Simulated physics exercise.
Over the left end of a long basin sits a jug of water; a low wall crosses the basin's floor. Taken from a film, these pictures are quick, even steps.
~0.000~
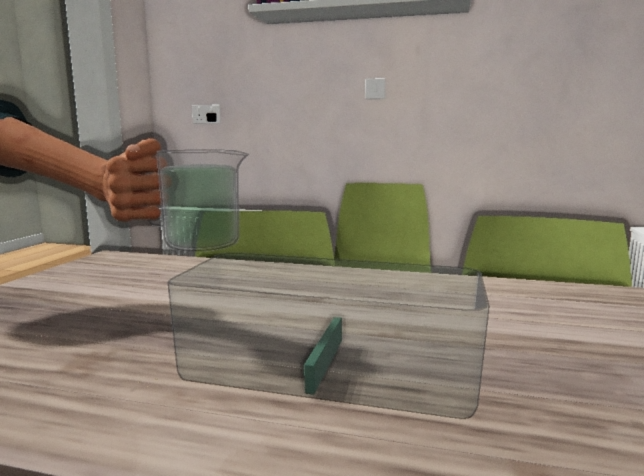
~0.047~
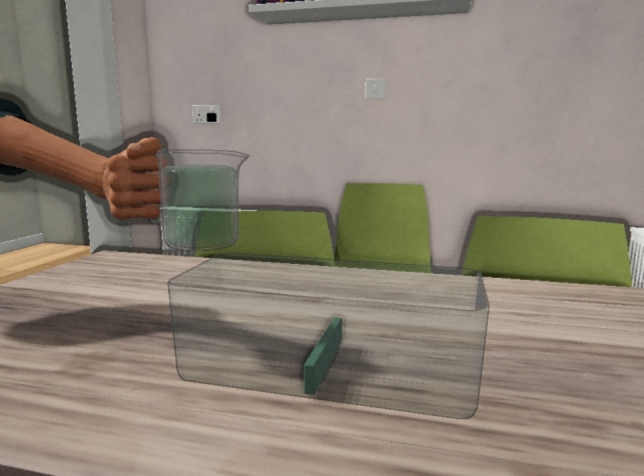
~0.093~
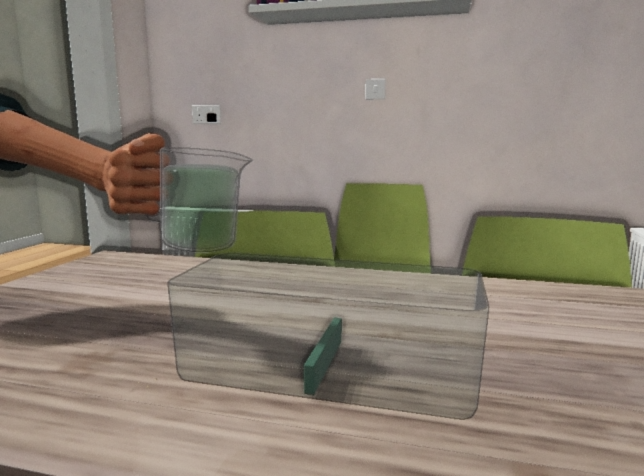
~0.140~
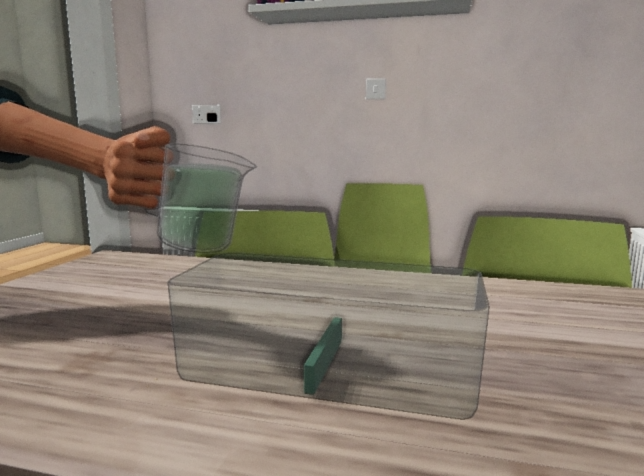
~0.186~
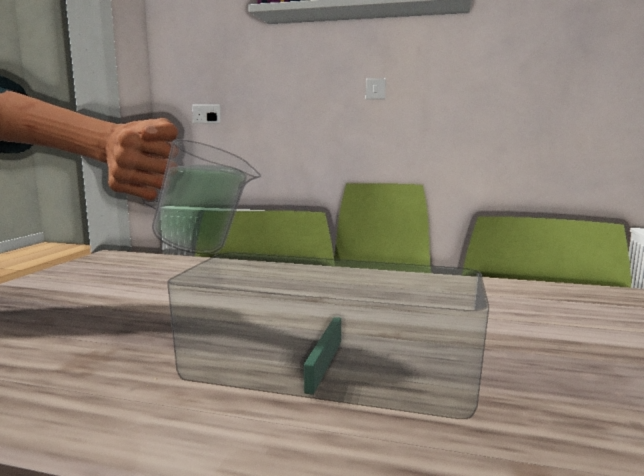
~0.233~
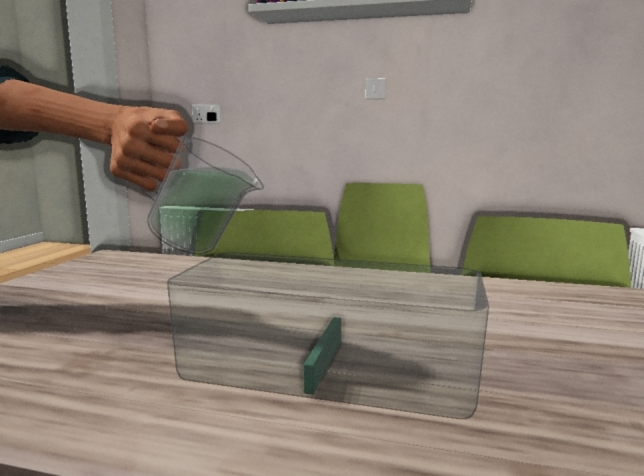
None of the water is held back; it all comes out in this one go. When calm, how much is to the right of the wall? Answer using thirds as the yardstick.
Under a third of it.
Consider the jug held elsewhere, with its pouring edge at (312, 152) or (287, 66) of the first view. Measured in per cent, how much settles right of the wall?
Estimate, first then second: 95 per cent and 90 per cent.
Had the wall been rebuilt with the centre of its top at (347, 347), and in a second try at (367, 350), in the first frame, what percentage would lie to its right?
About 10 per cent on the first try, and 10 per cent on the second.
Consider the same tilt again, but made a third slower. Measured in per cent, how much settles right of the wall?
About 5 per cent.
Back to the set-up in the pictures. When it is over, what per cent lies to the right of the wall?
About 5 per cent.
A moment on, the jug is tipped on its side and 66 per cent is still to pour, 18 is left of the wall and 0 right of it.
Next, the jug is tipped on its side and 26 per cent is still to pour, 61 is left of the wall and 1 right of it.
Then the jug is tipped on its side and 9 per cent is still to pour, 83 is left of the wall and 4 right of it.
Later the jug is tipped on its side and 3 per cent is still to pour, 90 is left of the wall and 5 right of it.
At rest 94 per cent lies left of the wall, 5 right of it and 2 outside.
